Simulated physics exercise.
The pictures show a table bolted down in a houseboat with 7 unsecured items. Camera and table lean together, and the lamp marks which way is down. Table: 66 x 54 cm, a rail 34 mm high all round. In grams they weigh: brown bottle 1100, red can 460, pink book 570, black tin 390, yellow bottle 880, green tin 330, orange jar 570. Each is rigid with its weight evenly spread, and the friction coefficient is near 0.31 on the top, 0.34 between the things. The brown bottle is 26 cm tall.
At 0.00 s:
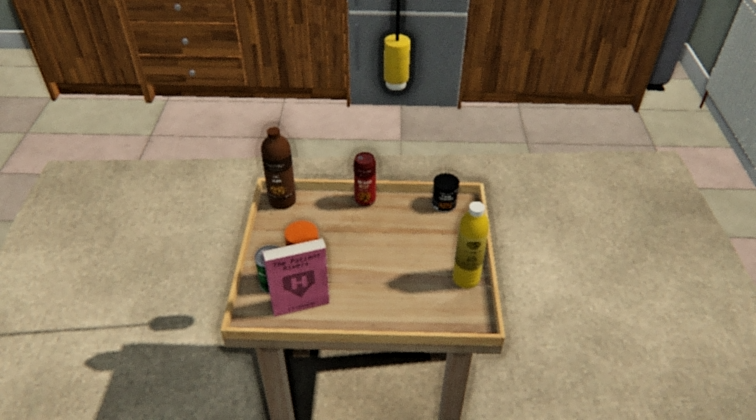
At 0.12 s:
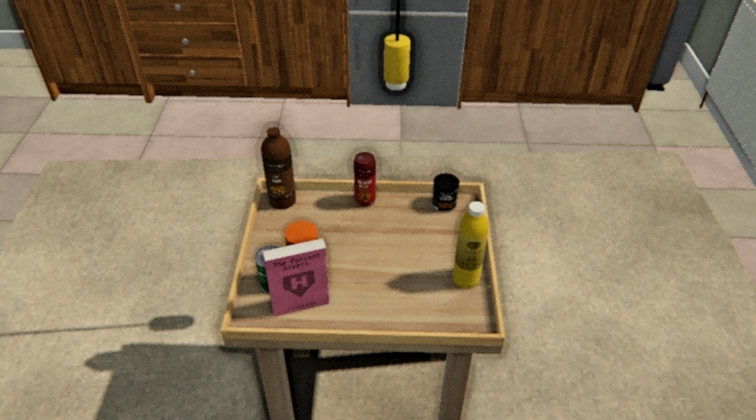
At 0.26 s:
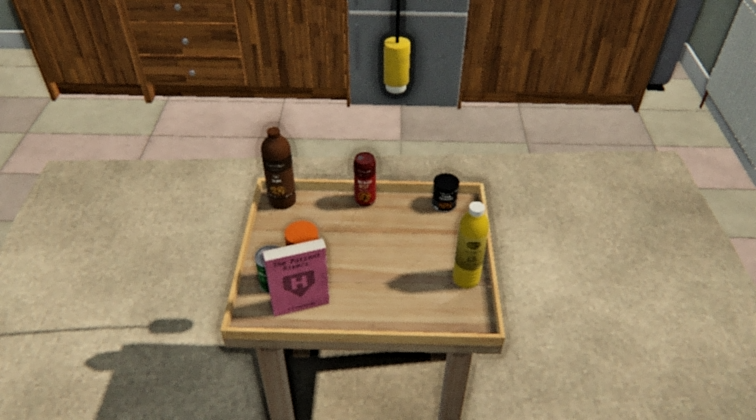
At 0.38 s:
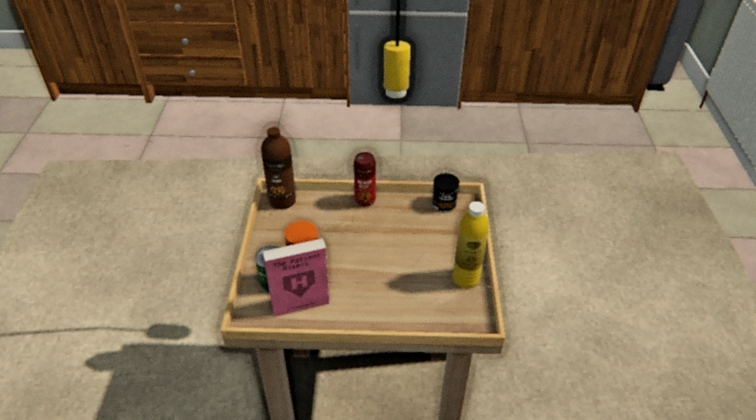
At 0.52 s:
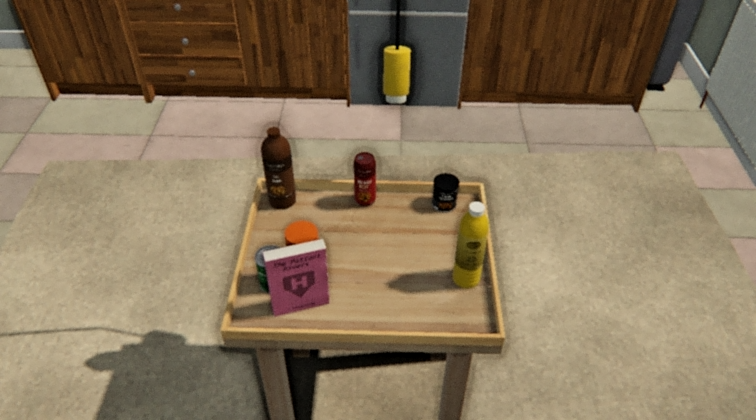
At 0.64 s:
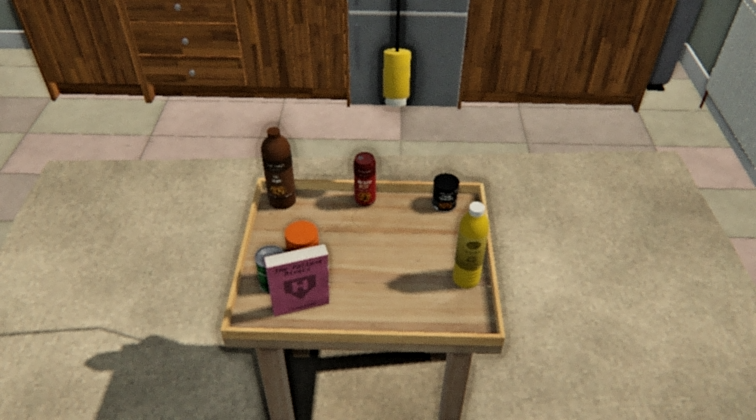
In a room with wooden cabinets, bottles, tins, a jar and a pink book sit on a railed table. At first almost nothing moves; then the yellow cylinder hanging behind sinks slightly in view and shadows at left merge, and lastly the book leans slightly towards the viewer while the other items keep their places.
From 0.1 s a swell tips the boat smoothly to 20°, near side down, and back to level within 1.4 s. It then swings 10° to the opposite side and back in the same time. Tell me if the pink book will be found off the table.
The pink book ends on the floor.
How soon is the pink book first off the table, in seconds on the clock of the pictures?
At about 0.9 s.
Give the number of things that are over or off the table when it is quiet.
That comes to 2.
After 1.04 s, floor tilted 15°, near side down; pink book now off the table; yellow bottle tipped 17° from how it sat; red can slid 3 cm.
After 1.24 s, floor tilted 6°, near side down; yellow bottle tipped 71° from how it sat; red can slid 3 cm; black tin slid 3 cm.
At rest (3.4 s), off the table, pink book; tipped over on the table, yellow bottle; the other 5 in place, give or take 5 cm.
